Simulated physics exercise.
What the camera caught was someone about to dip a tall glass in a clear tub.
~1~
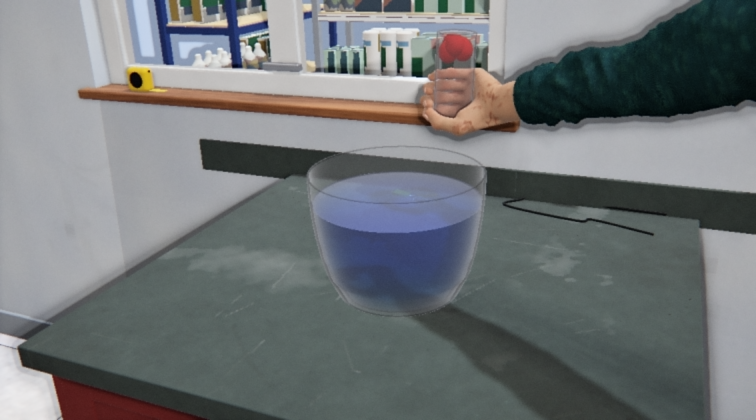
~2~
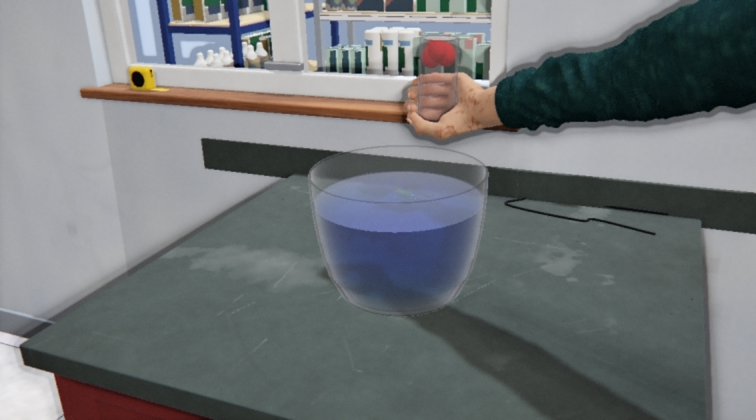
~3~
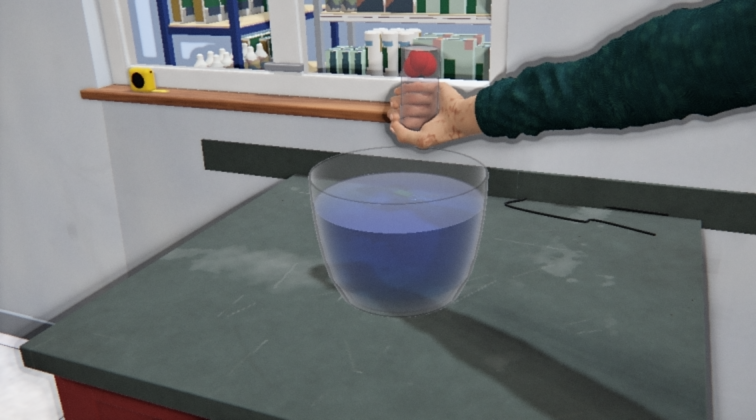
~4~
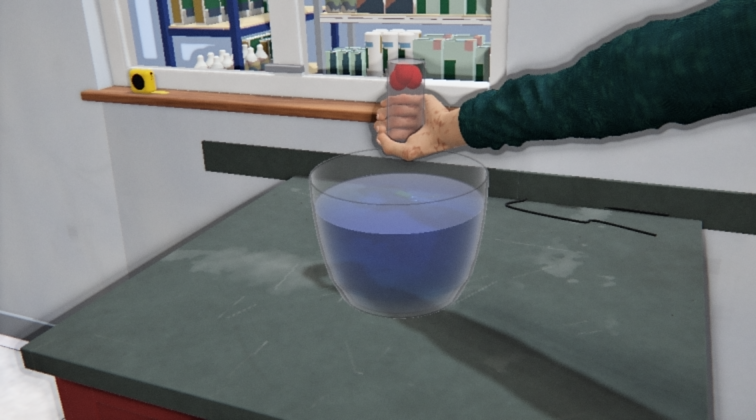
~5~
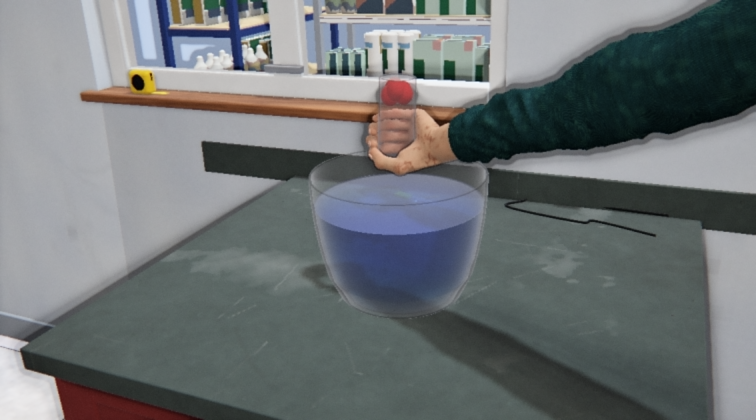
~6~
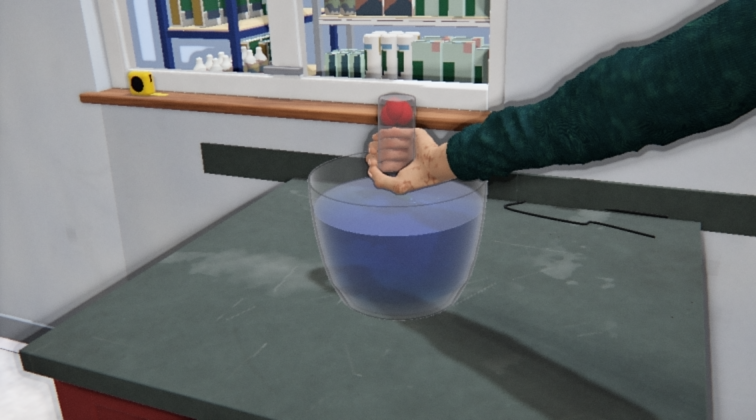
A hand moves an upside-down glass left and lowers it over a clear tub of blue liquid.
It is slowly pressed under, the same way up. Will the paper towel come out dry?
It is never reached.
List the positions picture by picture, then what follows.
In the first frame, tall glass (454, 81) mouth down; above the clear tub.
In the second frame, tall glass (438, 86) mouth down; paper towel (439, 51); coming down.
In the third frame, tall glass (420, 95) mouth down; lower.
In the fourth frame, tall glass (405, 107) mouth down; paper towel (406, 74); lower still.
In the fifth frame, tall glass (397, 122) mouth down; close to the surface.
In the sixth frame, tall glass (396, 142) mouth down; paper towel (397, 110); just over the surface.
Next, the tall glass enters the dyed water.
After that, air is trapped inside and holds the level down.
Finally, the tall glass is under, still full of air, and the paper towel is dry.
